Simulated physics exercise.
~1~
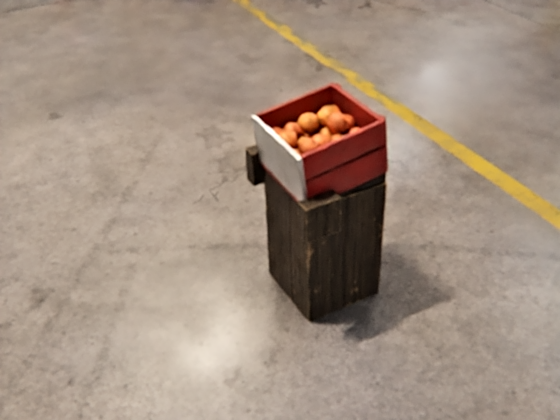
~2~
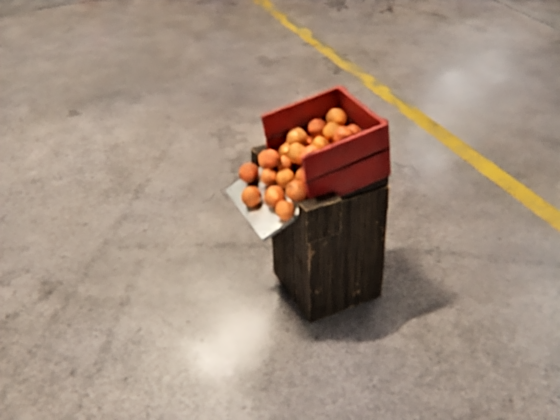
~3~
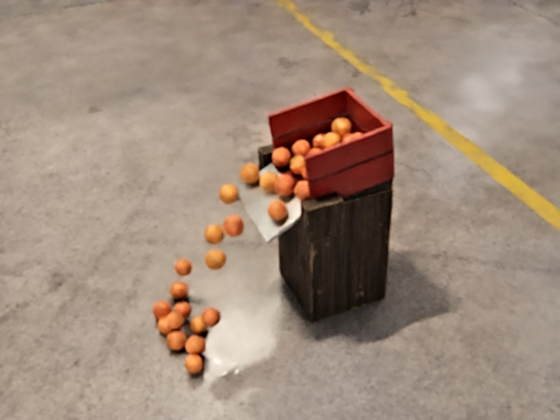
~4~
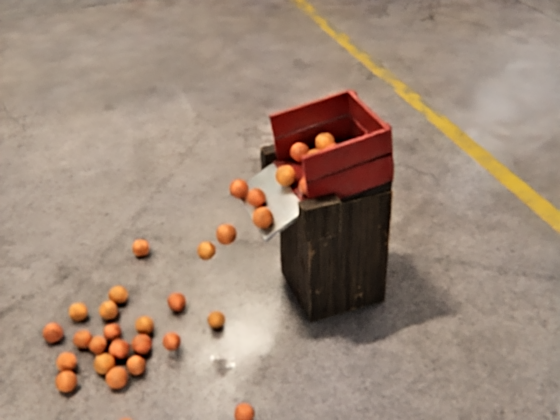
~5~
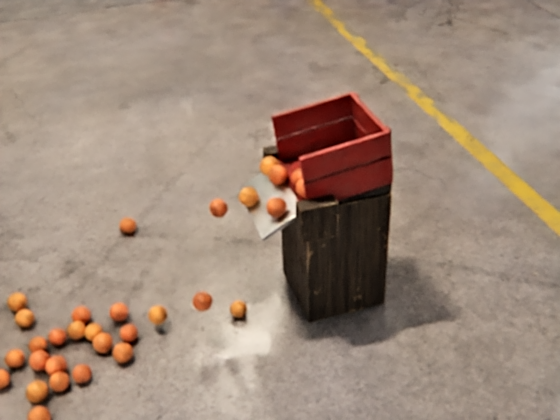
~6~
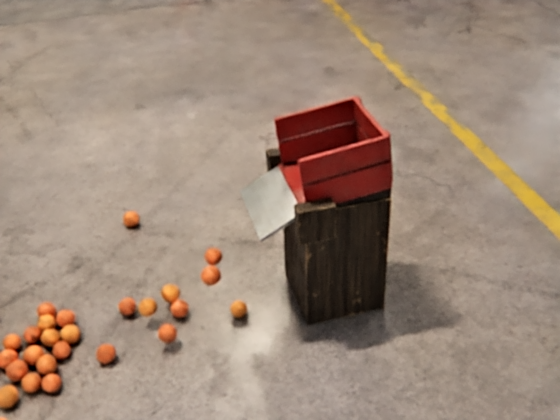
To begin with, a red bin full of oranges sits on a dark wooden stand on a grey concrete floor, its pale front flap upright and a yellow line running behind. The flap drops open to the left, and oranges crowd out onto it. They then tumble off the edge and gather on the floor below. More keep spilling as the bin steadily empties, and those on the ground spread away to the lower left, while the view drifts slightly. Finally the bin stands empty with its flap hanging down, the oranges clustered at lower left with a few scattered nearer the stand.
